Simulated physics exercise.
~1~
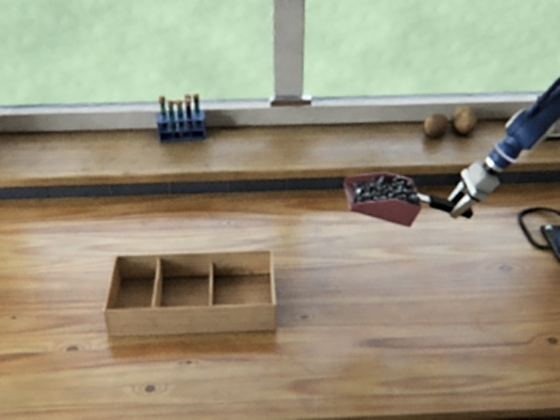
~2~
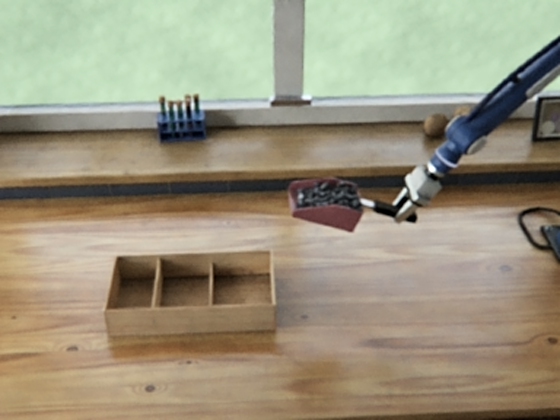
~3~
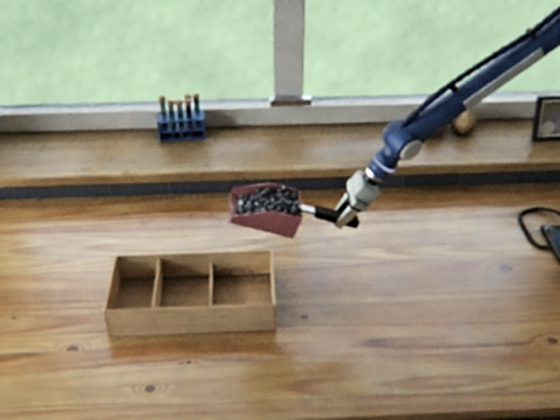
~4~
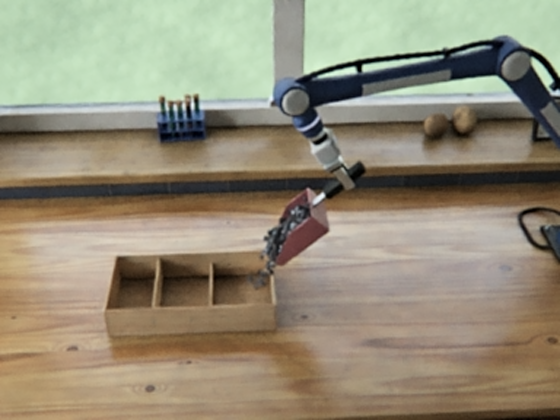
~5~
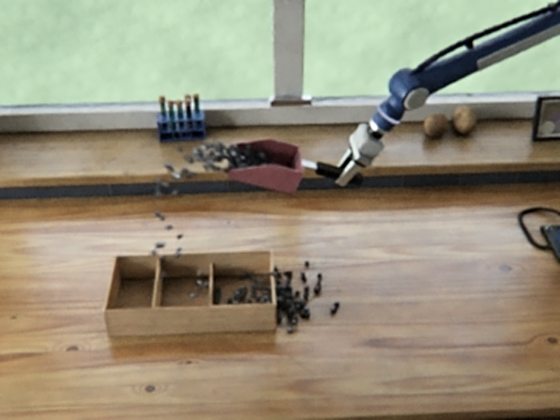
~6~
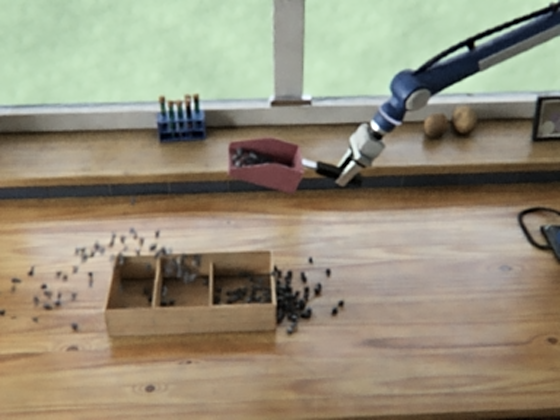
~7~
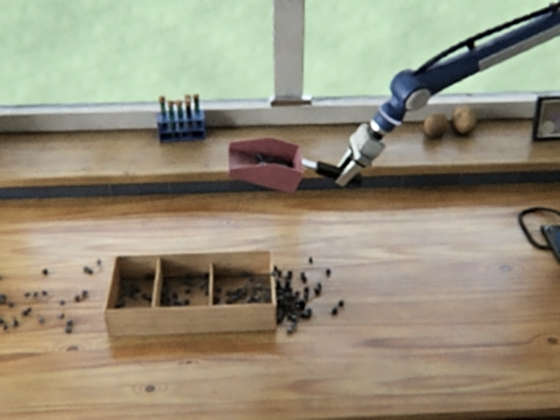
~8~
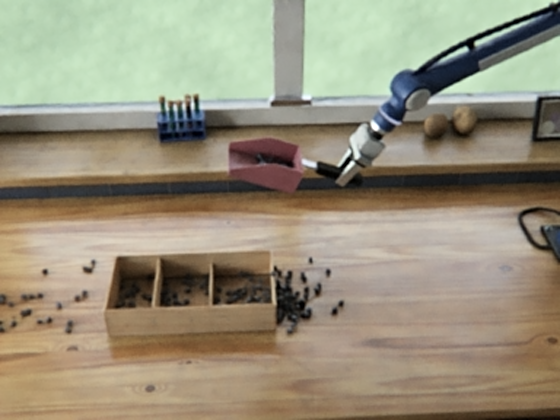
Robot arm carrying a red scoop of dark pebbles left, tipping and flinging them, leaving pebbles scattered inside and around a divided wooden box.
